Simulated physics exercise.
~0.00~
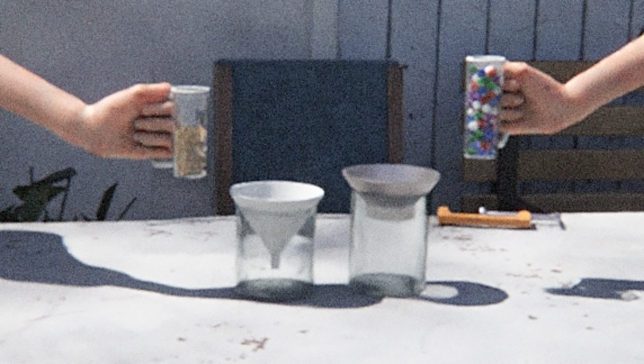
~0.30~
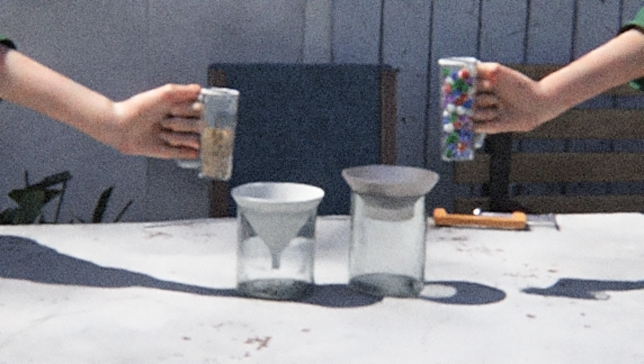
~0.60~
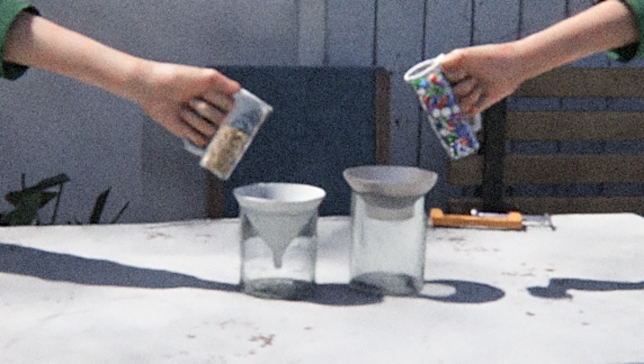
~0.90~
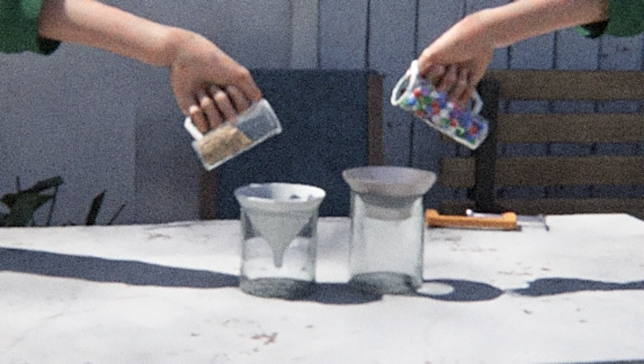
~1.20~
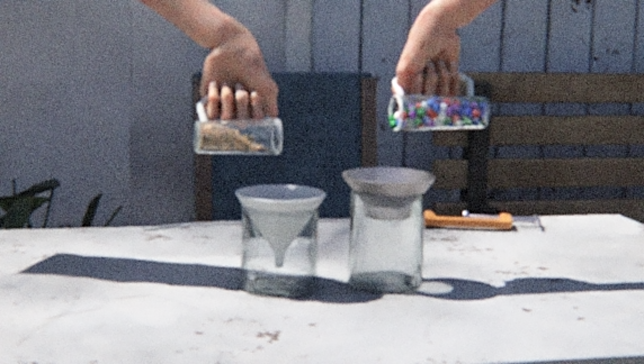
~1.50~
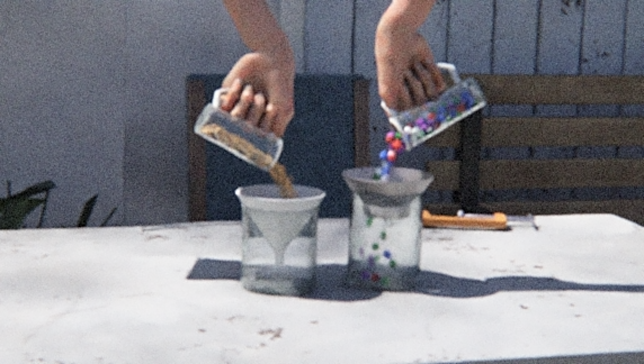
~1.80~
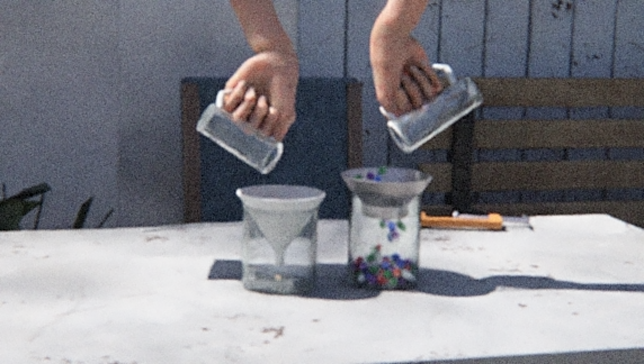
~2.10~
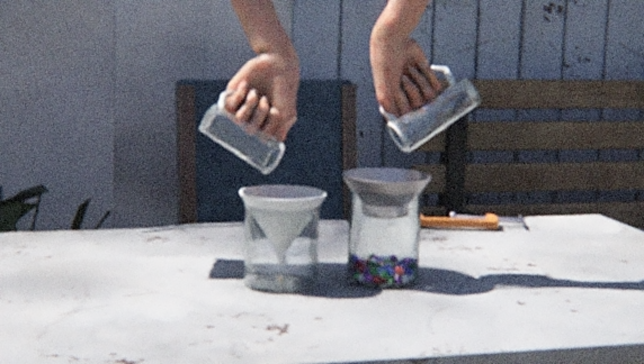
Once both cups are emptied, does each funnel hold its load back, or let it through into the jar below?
The left funnel holds back most of the tan bits. The right funnel lets all of the colourful beads through into its jar.
